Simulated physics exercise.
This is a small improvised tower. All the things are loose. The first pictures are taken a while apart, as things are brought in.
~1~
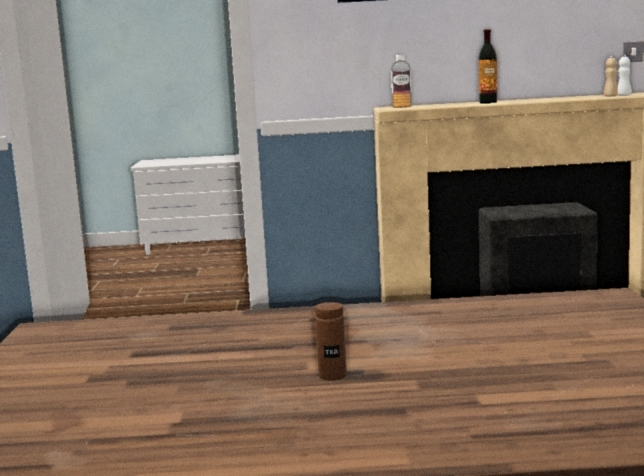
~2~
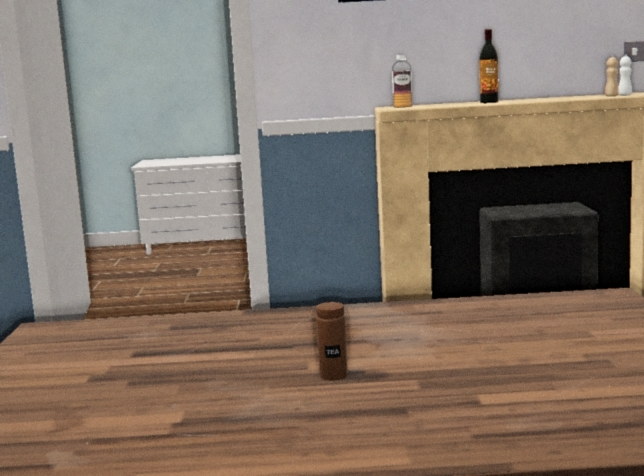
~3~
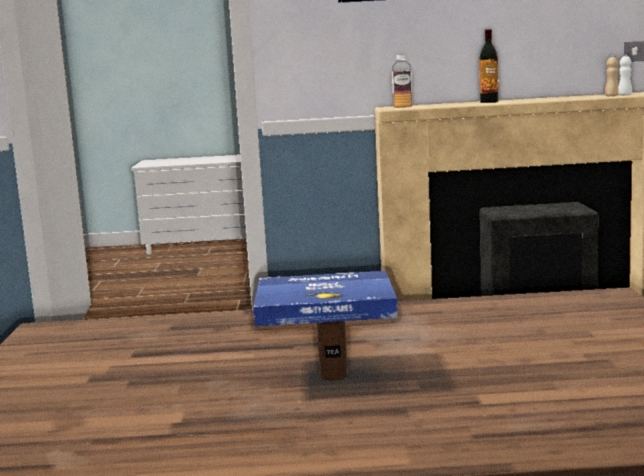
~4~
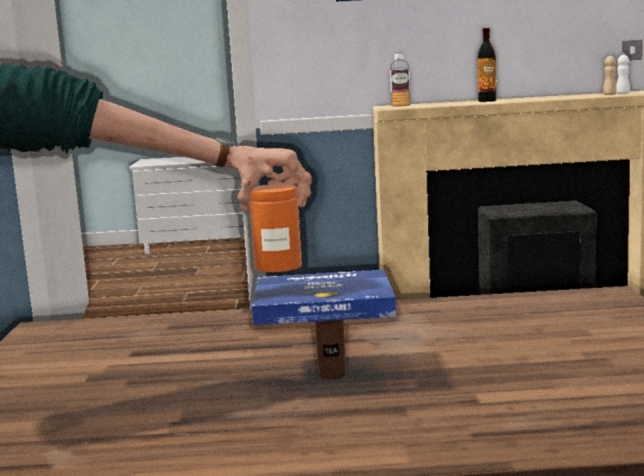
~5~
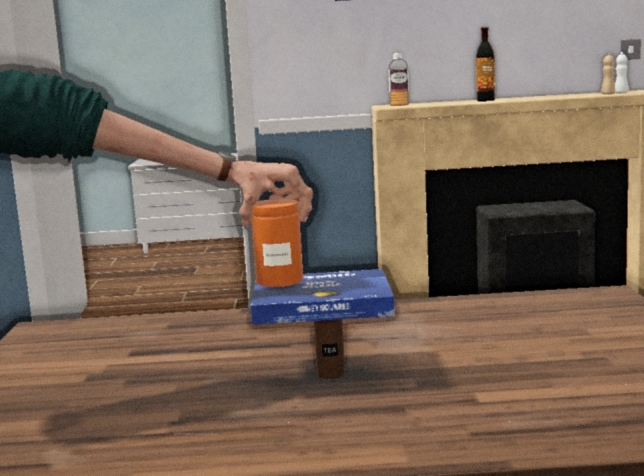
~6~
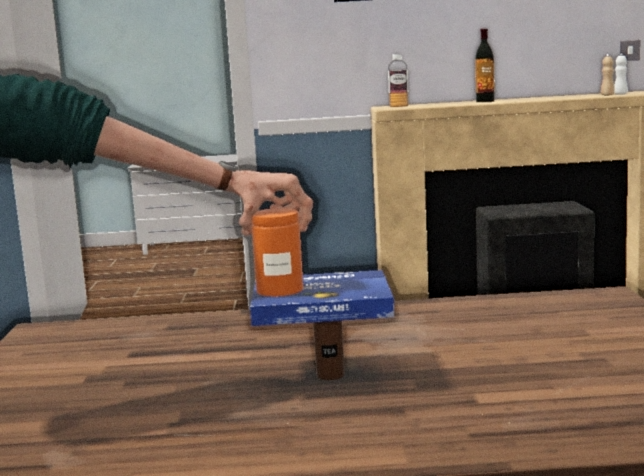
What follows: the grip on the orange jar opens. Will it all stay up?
The stack comes apart.
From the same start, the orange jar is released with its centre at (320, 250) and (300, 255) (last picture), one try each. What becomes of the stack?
In the first case it stays up; in the second case it gives way.
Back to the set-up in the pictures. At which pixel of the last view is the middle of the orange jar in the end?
At about (211, 361).
Then, 0.40 s later than the last frame, orange jar now fallen; blue packet tilted by 45°.
Then, 0.50 s later than the last frame, blue packet on its side.
Then, 0.90 s later than the last frame, blue packet now fallen.
When it is over, fallen, orange jar and blue packet; brown shaker as before. End places, in pixels of the last picture, orange jar near (211, 361). The stack gives way.
